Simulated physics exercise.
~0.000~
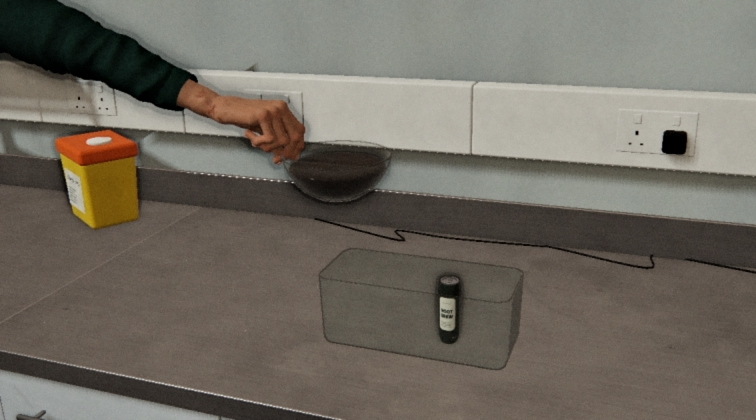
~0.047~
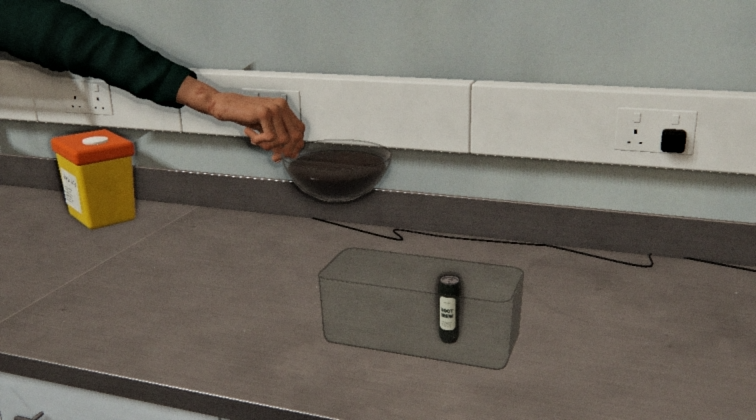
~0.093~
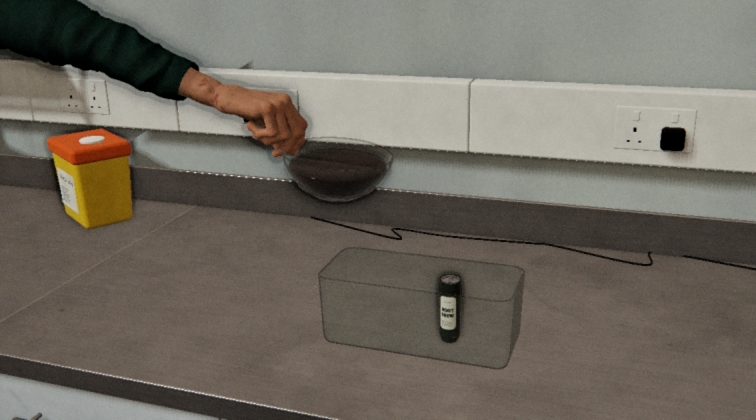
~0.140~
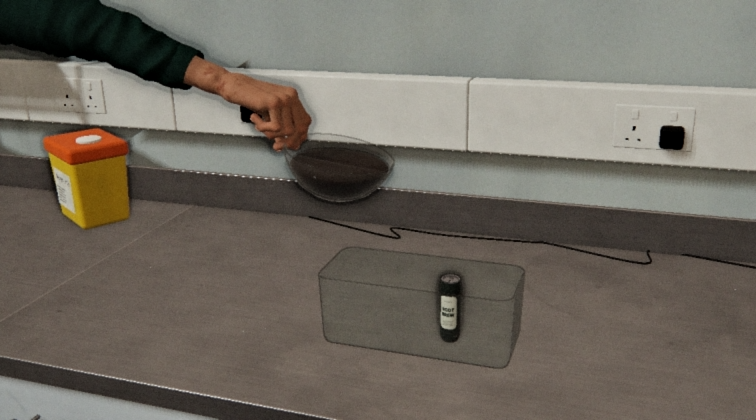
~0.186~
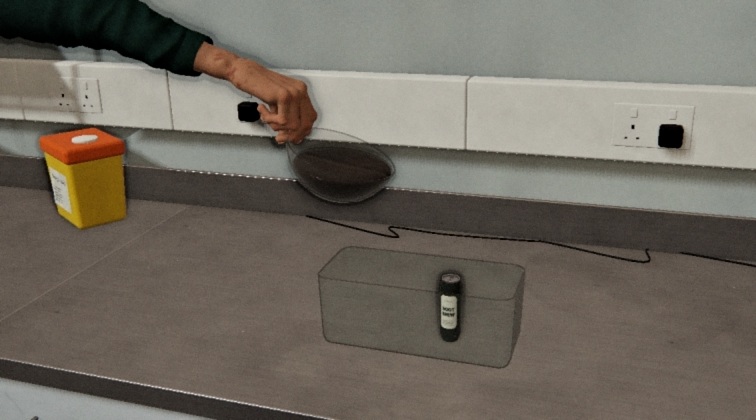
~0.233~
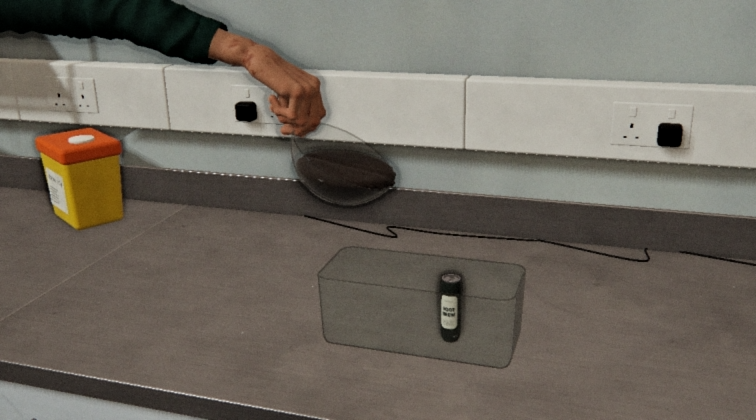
On a grey worktop, behind a see-through oblong basin holding a dark, labelled closed container, a hand in a green sleeve grips a clear bowl of dark liquid and gradually tilts it rightwards, its left side rising.
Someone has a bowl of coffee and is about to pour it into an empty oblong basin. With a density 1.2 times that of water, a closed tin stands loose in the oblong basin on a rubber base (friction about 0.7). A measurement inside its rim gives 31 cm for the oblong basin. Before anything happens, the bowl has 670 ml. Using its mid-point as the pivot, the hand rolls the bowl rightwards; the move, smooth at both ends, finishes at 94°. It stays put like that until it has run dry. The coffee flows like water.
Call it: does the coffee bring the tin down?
Call: Brought down.
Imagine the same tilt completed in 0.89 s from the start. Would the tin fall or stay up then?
The tin stays on its base.
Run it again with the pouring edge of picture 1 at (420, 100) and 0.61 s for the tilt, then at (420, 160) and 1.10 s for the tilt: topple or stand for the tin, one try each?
Try 1: Still standing; try 2: Still standing.
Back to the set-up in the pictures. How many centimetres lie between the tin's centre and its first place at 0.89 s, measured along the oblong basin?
Reading: Roughly 1 cm.
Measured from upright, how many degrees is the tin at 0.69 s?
Roughly 5°.
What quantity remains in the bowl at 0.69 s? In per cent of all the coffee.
About 0 per cent.
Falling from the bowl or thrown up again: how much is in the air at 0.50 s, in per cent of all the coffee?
Some 50 per cent, I reckon.
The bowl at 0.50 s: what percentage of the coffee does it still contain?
10 %.
After 0.50 s the tilt is 86° and 10 per cent is still to pour; the tin stands where it began.
After 0.69 s the tilt is 94° and 0 per cent is still to pour; the tin leans 5°.
After 0.89 s the tilt is 94° and 0 per cent is still to pour; the tin leans 20°.
After 1.11 s the tilt is 94° and 0 per cent is still to pour; the tin lies on its side.
In the end the tin lies on its side.
